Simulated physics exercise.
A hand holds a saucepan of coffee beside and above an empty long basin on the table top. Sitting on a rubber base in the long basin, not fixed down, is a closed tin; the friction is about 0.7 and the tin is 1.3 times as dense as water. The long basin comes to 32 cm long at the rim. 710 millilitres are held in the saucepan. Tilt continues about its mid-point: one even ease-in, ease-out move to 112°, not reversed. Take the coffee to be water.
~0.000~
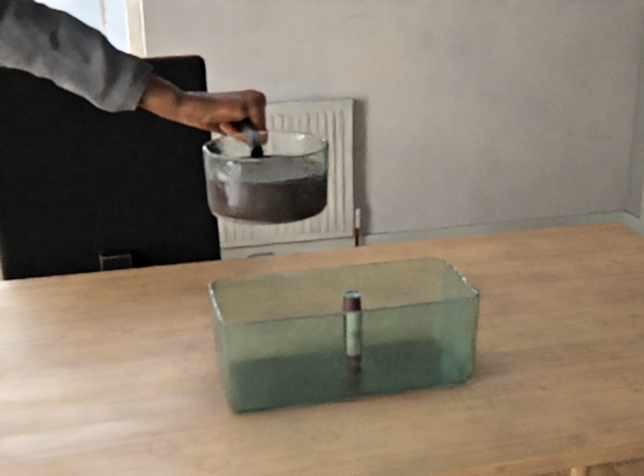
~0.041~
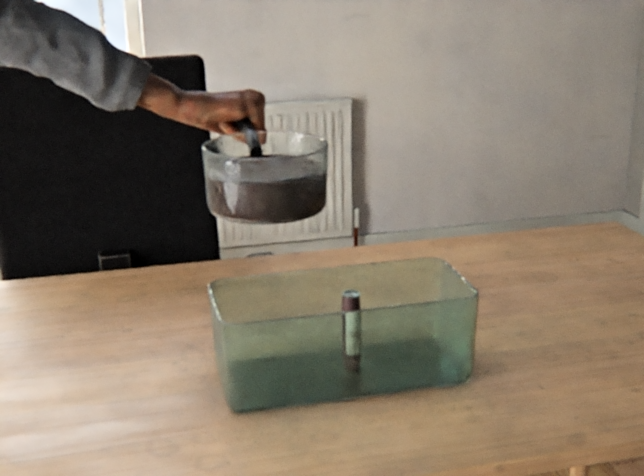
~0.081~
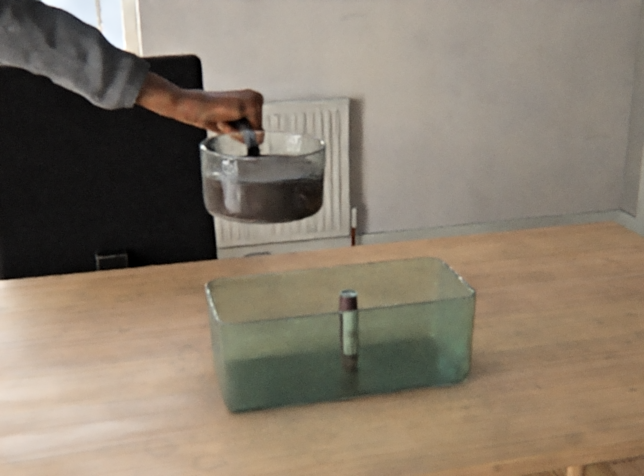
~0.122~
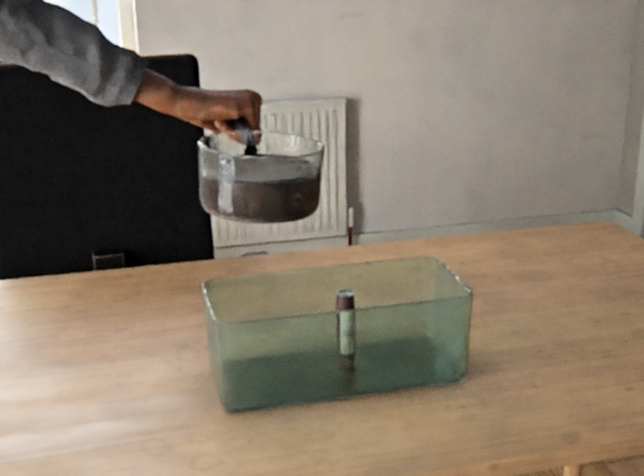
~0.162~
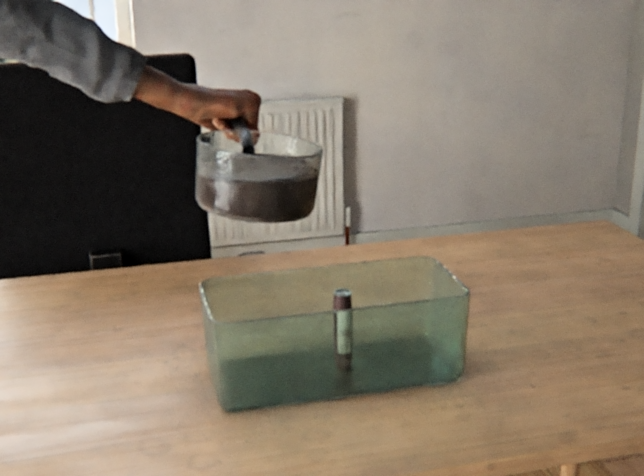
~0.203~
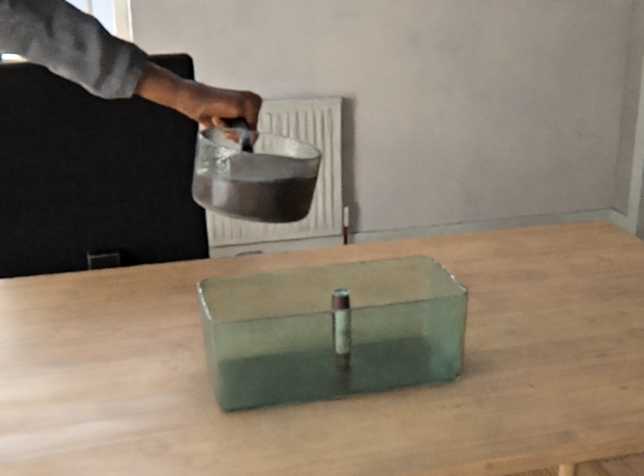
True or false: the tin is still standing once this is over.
True.
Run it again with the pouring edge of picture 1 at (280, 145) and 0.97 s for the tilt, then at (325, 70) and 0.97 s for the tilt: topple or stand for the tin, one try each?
Try 1: Tipped over; try 2: Tipped over.
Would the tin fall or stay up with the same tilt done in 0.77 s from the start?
Result: Tin upright.
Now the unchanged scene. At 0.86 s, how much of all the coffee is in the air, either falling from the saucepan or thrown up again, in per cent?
Near 12 in a hundred.
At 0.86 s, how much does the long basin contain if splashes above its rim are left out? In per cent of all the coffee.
Some 78 percent.
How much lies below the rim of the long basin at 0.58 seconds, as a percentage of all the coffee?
Around 5 percent.
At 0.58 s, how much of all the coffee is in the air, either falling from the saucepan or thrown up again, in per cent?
I'd say close to 34 per cent.
By 0.58 s the tilt is 73° and 60 per cent is still to pour; the tin stands where it began.
By 0.86 s the tilt is 109° and 9 per cent is still to pour; the tin stands where it began.
By 1.15 s the tilt is 112° and 0 per cent is still to pour; the tin stands where it began.
By 1.47 s the tilt is 112° and 0 per cent is still to pour; the tin stands where it began.
At rest the tin stands where it began.
